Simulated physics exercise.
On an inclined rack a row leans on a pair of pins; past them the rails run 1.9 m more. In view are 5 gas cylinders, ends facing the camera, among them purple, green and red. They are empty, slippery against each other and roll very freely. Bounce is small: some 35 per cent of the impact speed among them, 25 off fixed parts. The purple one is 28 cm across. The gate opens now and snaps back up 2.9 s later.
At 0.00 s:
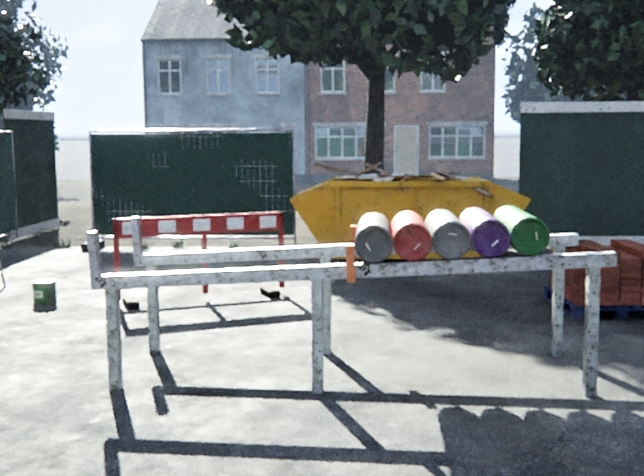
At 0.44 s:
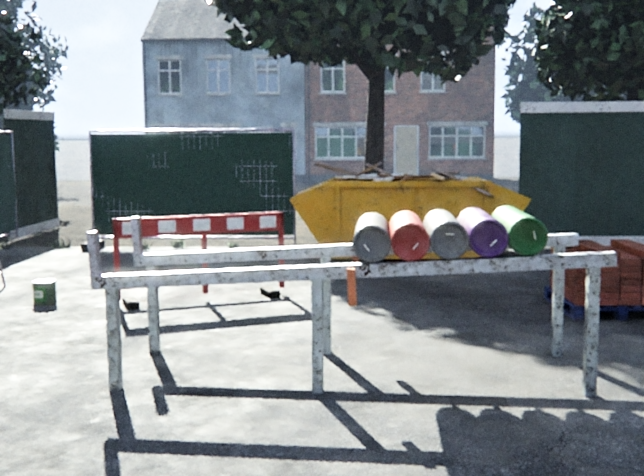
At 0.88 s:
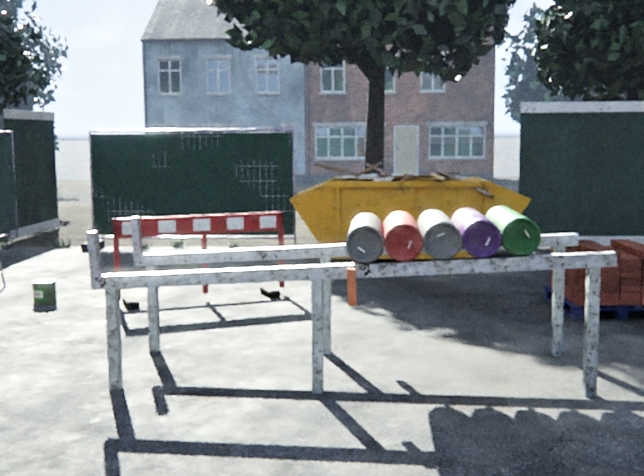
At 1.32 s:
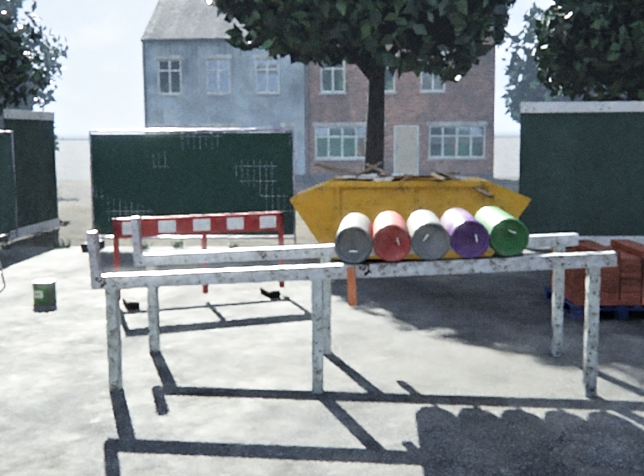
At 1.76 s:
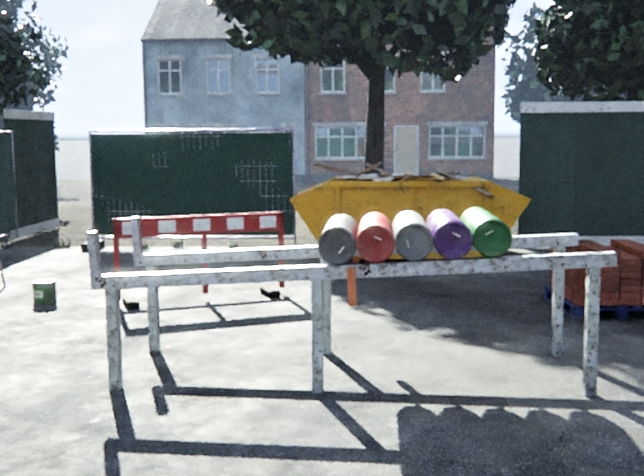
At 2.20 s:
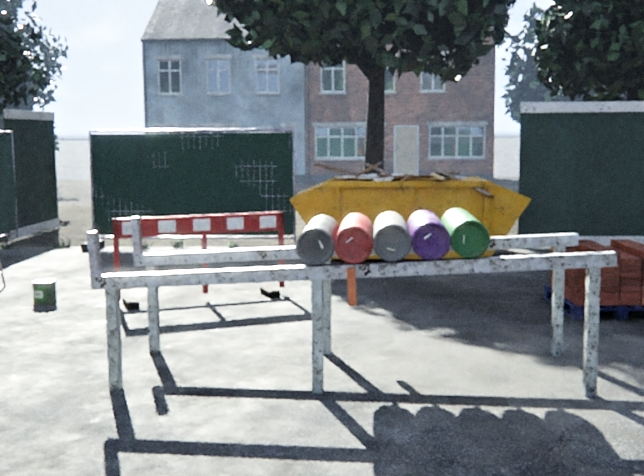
The video shows five cylinders, two grey and the others red, purple and green, resting side by side on a weathered rack outdoors; an orange post beside them lowers, and the row rolls slowly together a short way left.
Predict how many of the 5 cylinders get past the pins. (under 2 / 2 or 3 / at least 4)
It is 2 or 3; here the count comes to 3.
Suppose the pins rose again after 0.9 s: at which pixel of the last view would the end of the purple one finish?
Near (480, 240).
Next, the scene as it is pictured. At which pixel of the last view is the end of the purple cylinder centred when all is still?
Around (374, 245).
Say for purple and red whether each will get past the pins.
Purple stays behind the pins; red runs down the rack.
After 2.5 s, purple is on the rails, 45 cm above the pins, rolling left; green is on the rails, 75 cm above the pins, rolling left; red is on the rails, 10 cm below the pins, rolling left; 2 through so far.
After 2.7 s, purple is on the rails, 35 cm above the pins, rolling left; green is on the rails, 65 cm above the pins, rolling left; red is on the rails, 20 cm below the pins, rolling left; 2 through so far.
After 3.0 s, purple is on the rails, 20 cm above the pins, rolling left; green is on the rails, 50 cm above the pins, rolling left; red is on the rails, 35 cm below the pins, rolling left; 3 through so far.
At rest (5.4 s), purple is on the rails, 15 cm above the pins; green is on the rails, 45 cm above the pins; red is on the rails, 145 cm below the pins; 3 through so far.
